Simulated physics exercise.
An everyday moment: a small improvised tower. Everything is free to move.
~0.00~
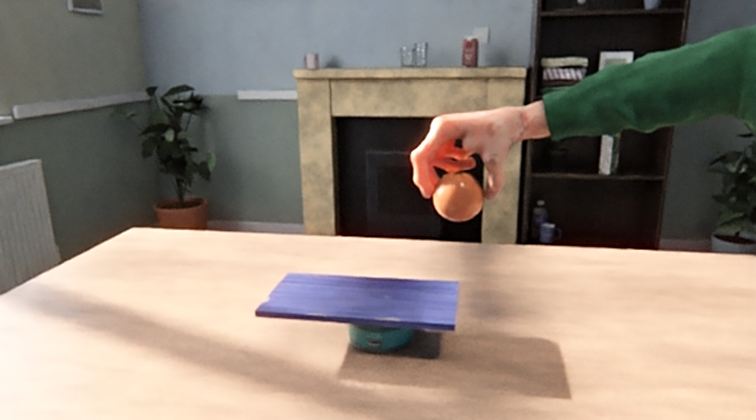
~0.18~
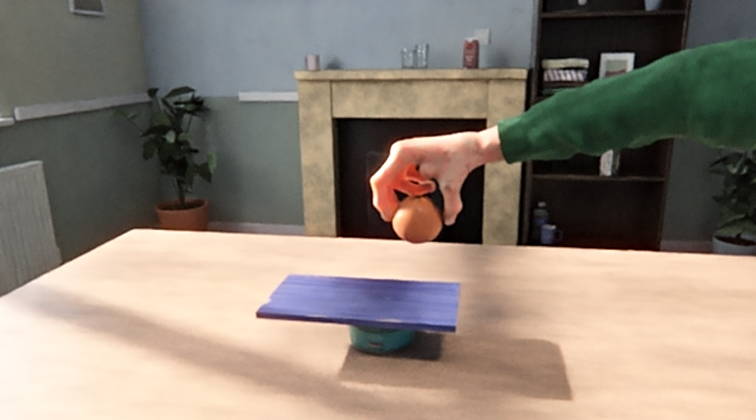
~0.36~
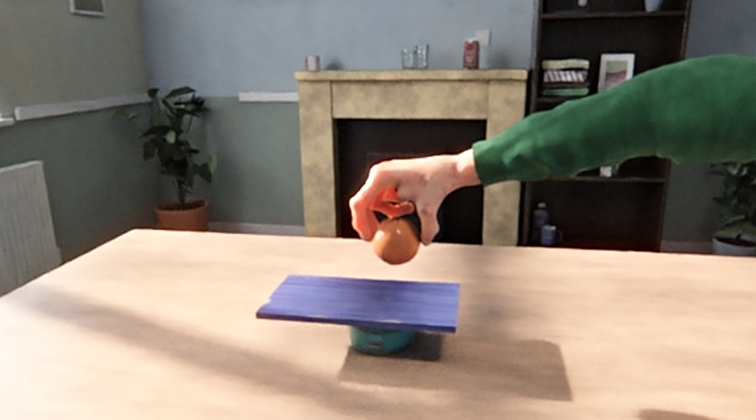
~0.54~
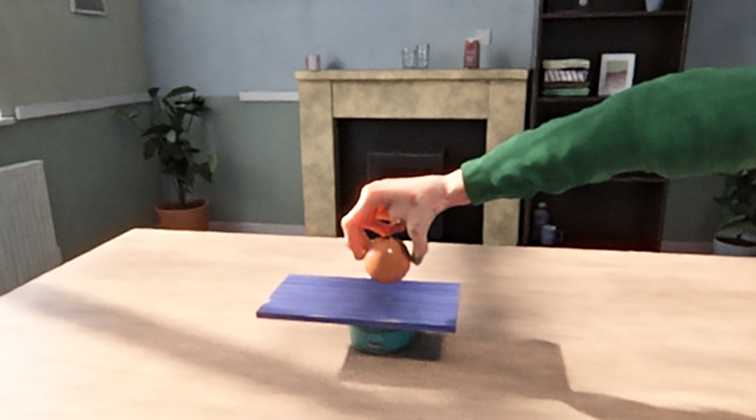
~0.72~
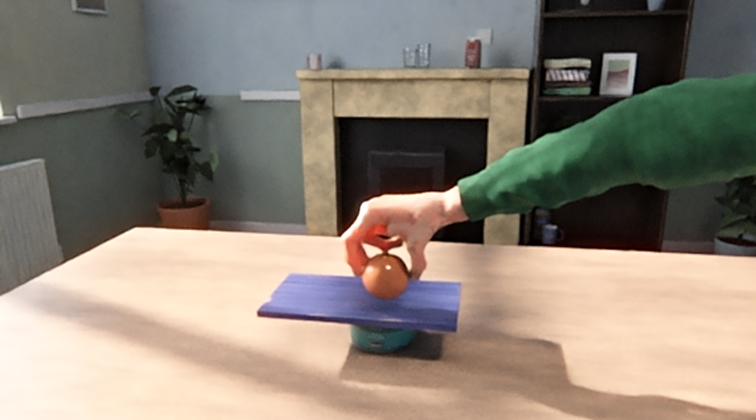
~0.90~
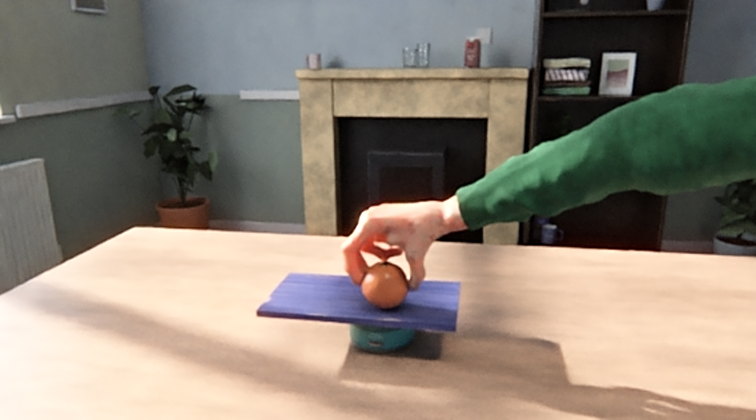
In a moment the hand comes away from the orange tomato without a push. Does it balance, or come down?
As it turns out, it holds.
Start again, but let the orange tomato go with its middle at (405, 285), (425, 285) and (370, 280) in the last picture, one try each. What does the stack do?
In the first case it holds; in the second case it holds; in the third case it stays up.
After 1.10 s, no change.
After 1.30 s, orange tomato resting near (385, 285).
In the end (2.0 s), all 3 unmoved. At the end, from the last picture's camera, orange tomato near (385, 285). The stack stays up.
